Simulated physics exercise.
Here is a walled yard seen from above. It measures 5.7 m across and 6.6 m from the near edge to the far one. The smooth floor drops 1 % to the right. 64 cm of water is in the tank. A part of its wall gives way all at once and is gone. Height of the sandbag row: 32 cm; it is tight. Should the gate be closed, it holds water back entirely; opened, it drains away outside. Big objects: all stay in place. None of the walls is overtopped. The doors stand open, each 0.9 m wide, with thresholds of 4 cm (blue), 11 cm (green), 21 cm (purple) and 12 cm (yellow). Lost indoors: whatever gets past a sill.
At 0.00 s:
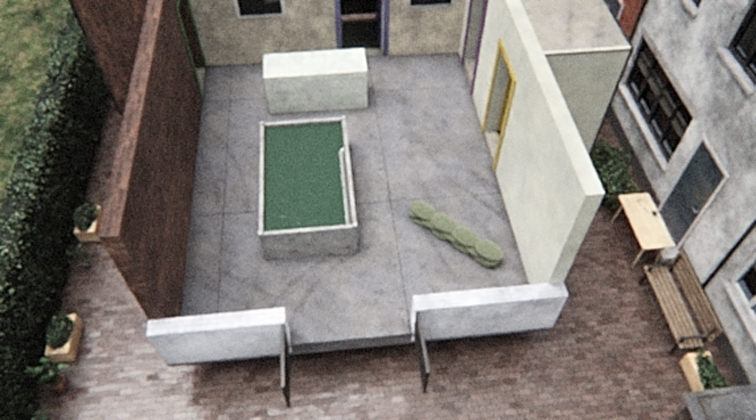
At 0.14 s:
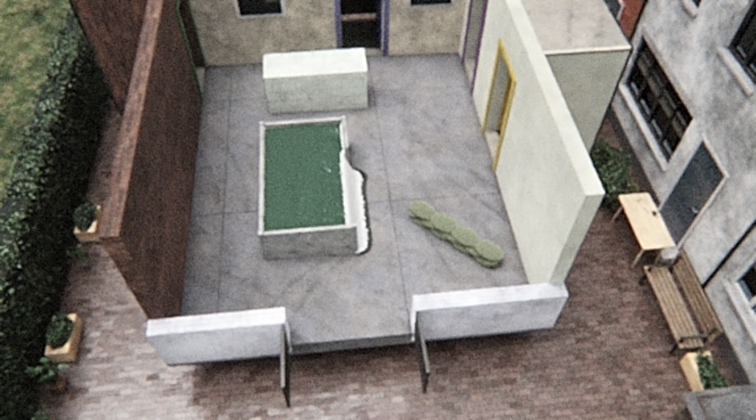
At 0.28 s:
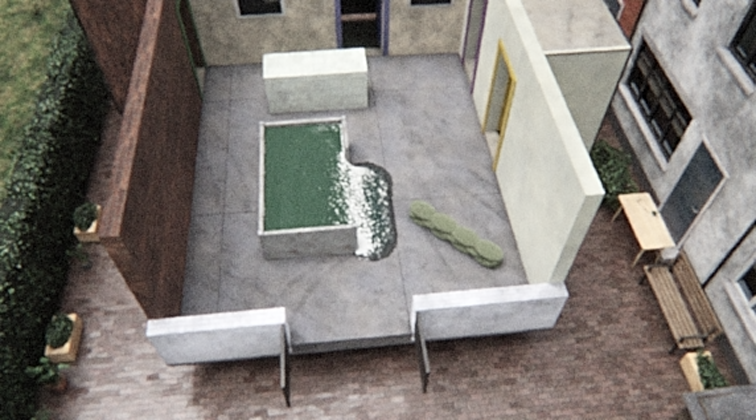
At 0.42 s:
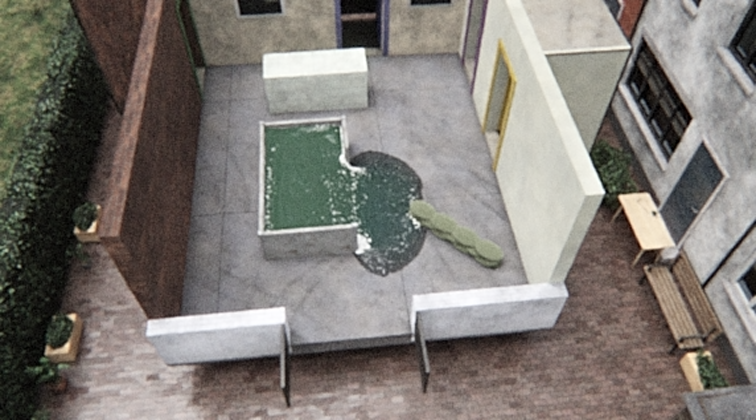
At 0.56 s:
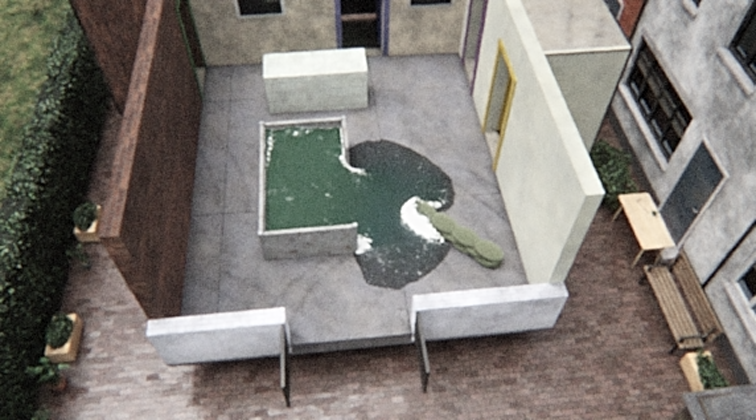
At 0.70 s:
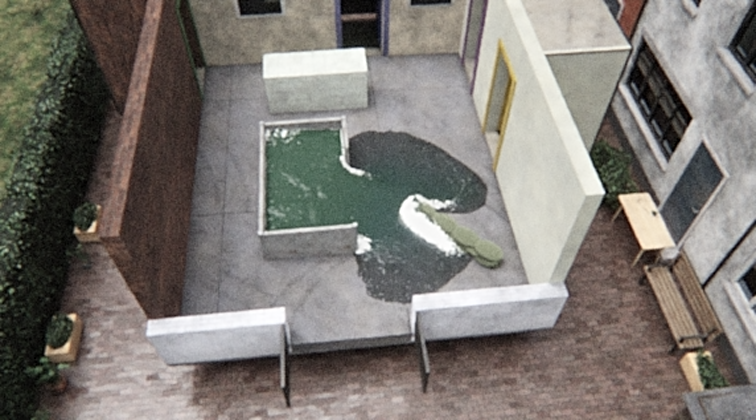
Green water pours from the tank's right side, spreads across the floor and surrounds the sandbags.
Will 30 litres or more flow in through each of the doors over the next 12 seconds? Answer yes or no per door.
Blue door: Yes, green door: No, purple door: No, yellow door: Yes.
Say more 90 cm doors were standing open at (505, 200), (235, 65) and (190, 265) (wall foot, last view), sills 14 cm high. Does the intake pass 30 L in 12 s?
Taking them in order, the first gets enough, the second too little and the third too little.
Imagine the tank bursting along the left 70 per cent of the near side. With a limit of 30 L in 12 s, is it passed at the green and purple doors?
Green stays inside, purple stays inside, judged against that limit.
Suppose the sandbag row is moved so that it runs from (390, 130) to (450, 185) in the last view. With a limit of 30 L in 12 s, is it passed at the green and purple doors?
Then the green door is short of it and the purple door is short of it.
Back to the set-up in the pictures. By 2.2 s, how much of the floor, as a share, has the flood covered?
Around 30 per cent.
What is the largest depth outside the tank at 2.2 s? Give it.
Around 46 centimetres deep.
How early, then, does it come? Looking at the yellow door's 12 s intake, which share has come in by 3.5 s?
Roughly 90 percent is in by then.
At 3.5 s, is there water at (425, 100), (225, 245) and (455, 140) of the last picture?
Soaked, untouched, soaked.
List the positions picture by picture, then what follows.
The first frame shows still water, 64 cm deep, in the tank at (306, 174).
In the second frame, water pours out at (350, 203) and has run 0.9 m, to (356, 172); typically 5 cm deep outside, 64 cm at the tank's back.
In the third frame, water pours out at (350, 204) and has run 1.1 m, to (368, 166); typically 11 cm deep outside, 63 cm at the tank's back.
In the fourth frame, the front is at (396, 162), 1.5 m from the gap at (350, 204); 2.6 m2 of floor is under water; 56 cm left at the back of the tank.
In the fifth frame, water pours out at (350, 205) and has run 1.9 m, to (448, 185); typically 8 cm deep outside, 56 cm at the tank's back.
In the sixth frame, water pours out at (350, 204) and has run 2.5 m, to (481, 185); typically 6 cm deep outside, 52 cm at the tank's back.
After 1.4 s water covers 30 % of the floor and is deepest (42 cm) near (406, 219); blue door not reached, green door not reached, purple door not reached, yellow door 28 cm at the sill, 9 L in.
After 2.2 s water covers 30 % of the floor and is deepest (46 cm) near (523, 309); blue door not reached, green door not reached, purple door 7 cm at the sill, 0 L in, yellow door 26 cm at the sill, 79 L in.
After 3.5 s water covers 50 % of the floor and is deepest (26 cm) near (465, 257); blue door 4 cm at the sill, 0 L in, green door not reached, purple door 6 cm at the sill, 0 L in, yellow door 18 cm at the sill, 122 L in.
After 7.0 s water covers 90 % of the floor and is deepest (16 cm) near (476, 115); blue door 10 cm at the sill, 45 L in, green door 13 cm at the sill, 1 L in, purple door 12 cm at the sill, 0 L in, yellow door 8 cm at the sill, 137 L in.
After 12.0 s water covers 95 % of the floor and is deepest (10 cm) near (522, 270); blue door 5 cm at the sill, 86 L in, green door 4 cm at the sill, 4 L in, purple door 7 cm at the sill, 0 L in, yellow door 8 cm at the sill, 137 L in.
